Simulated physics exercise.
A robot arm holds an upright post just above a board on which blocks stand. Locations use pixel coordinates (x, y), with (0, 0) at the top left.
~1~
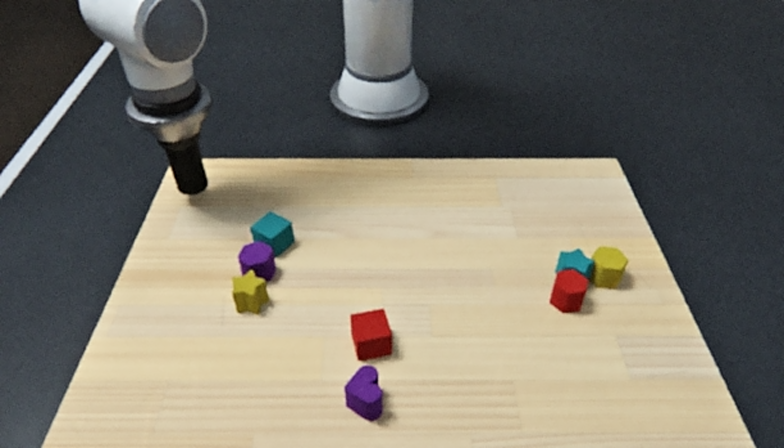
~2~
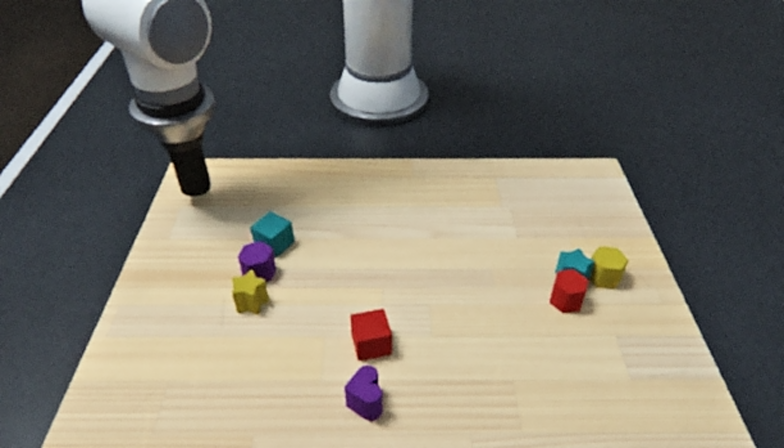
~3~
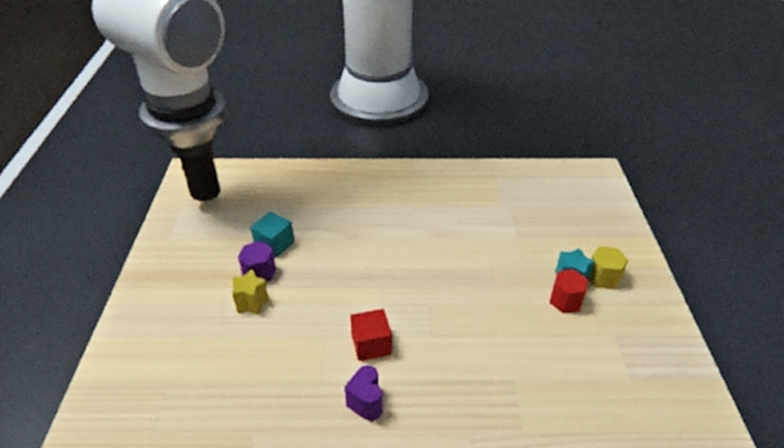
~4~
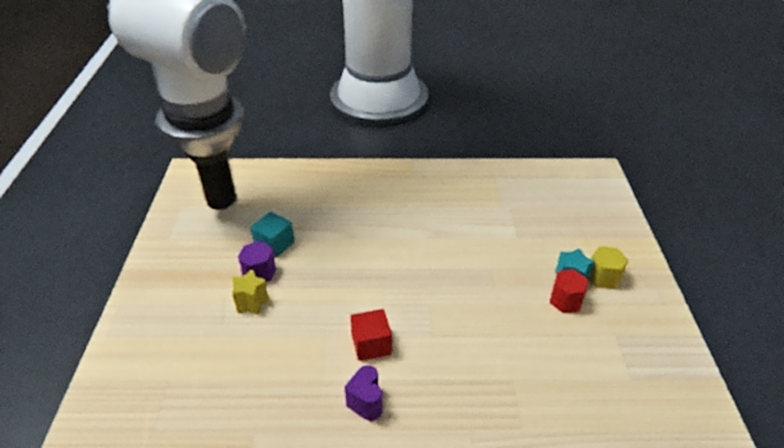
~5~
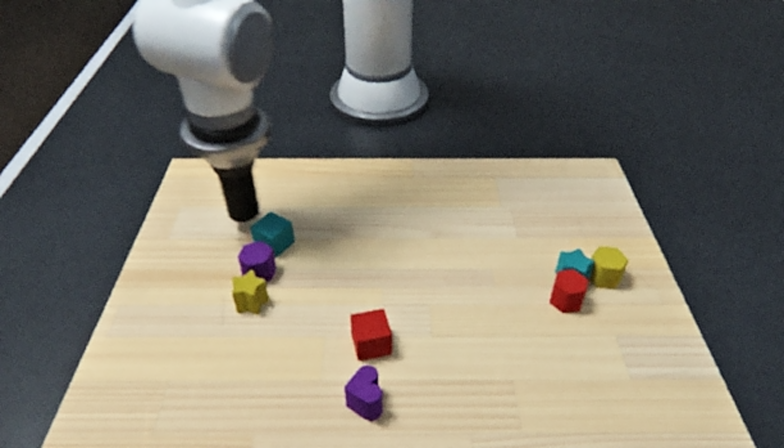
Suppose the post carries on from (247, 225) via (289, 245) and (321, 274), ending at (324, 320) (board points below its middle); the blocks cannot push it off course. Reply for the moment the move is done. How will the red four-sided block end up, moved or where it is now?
Displaced.
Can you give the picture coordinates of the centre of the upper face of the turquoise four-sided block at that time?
I'd say the turquoise four-sided block ends with its top centre at (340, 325).
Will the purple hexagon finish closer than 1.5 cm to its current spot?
The answer is yes.
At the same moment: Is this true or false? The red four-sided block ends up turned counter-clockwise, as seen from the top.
The statement is true.
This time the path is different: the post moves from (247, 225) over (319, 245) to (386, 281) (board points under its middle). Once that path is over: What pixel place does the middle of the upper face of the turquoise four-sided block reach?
It will end up at (298, 246).
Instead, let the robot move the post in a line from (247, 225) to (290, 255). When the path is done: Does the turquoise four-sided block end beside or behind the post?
I believe not.
The first path, step by step. One third of the way, post (287, 232); turquoise four-sided block (299, 245), turned 35° clockwise.
Two thirds of the way, post (320, 263); turquoise four-sided block (327, 279), turned 45° clockwise.
At the end, post (323, 308); purple hexagon in place; turquoise four-sided block (340, 325), turned 15° clockwise; red four-sided block (380, 336), turned 30° anticlockwise.
